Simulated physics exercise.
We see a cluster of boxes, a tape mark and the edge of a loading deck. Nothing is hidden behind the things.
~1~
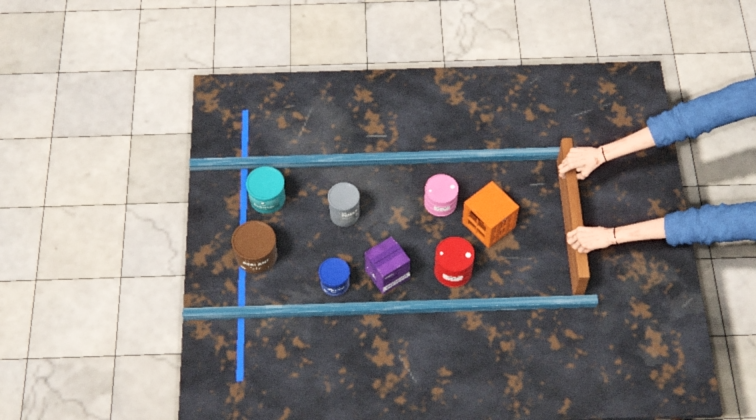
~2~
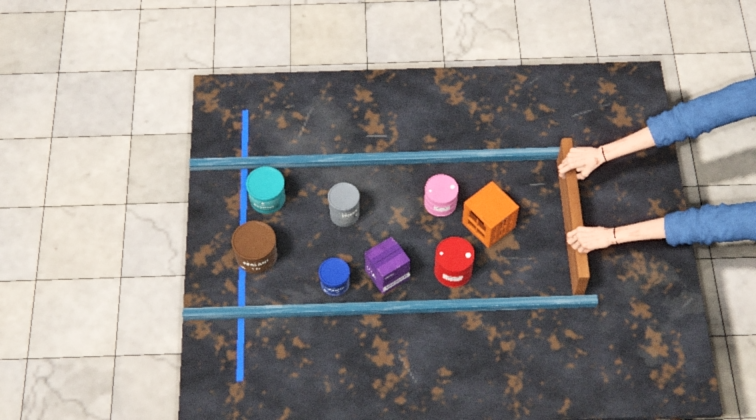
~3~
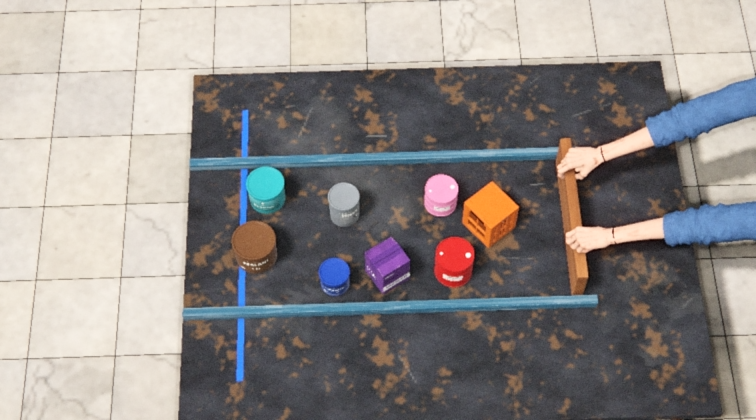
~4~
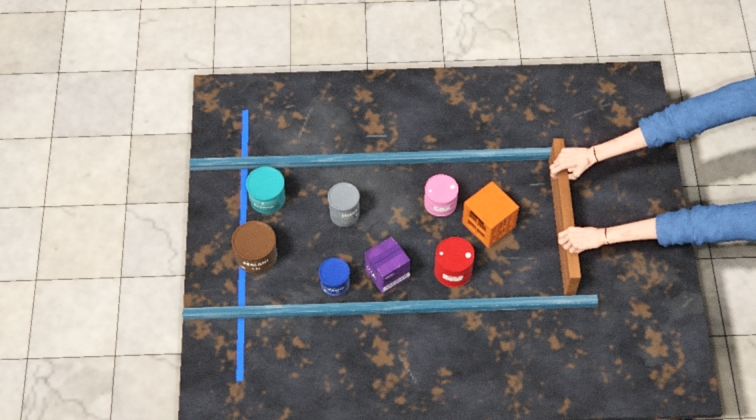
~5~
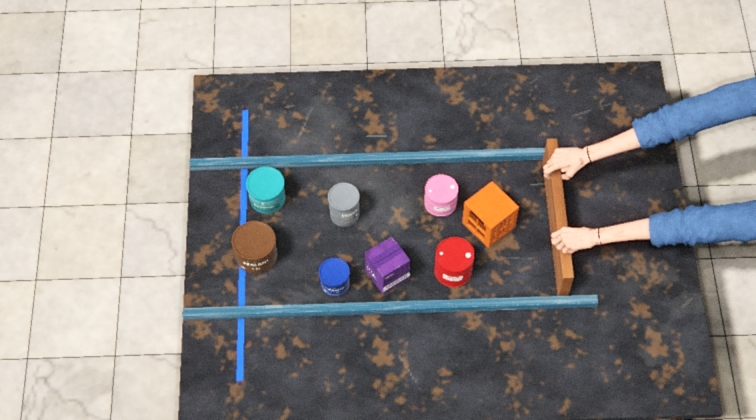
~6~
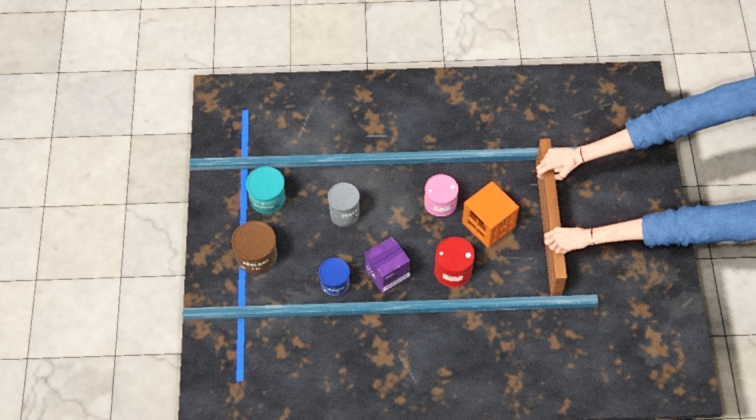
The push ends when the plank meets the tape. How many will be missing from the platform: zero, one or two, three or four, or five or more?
The number that fall off is one or two.
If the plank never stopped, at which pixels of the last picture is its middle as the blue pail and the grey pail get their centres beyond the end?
Its middle is around (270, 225) and around (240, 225).
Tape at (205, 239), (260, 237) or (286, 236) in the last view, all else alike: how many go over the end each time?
Try by try, 6, 1 and 0.
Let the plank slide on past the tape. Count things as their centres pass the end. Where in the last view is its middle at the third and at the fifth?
About (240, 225), then (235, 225).
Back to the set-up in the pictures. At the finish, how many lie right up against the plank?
In contact: 3.
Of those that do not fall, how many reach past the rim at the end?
Overhanging: 4.
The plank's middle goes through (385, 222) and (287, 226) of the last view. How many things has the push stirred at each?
By then 6, and 8.
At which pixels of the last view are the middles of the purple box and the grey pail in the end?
Near (188, 286) and (190, 212).
Soon after, none off yet; brown pail at rest near (255, 248); turquoise pail at rest near (266, 191); blue pail at rest near (335, 277).
In the end, the number that fall off is one or two; gone, blue pail.
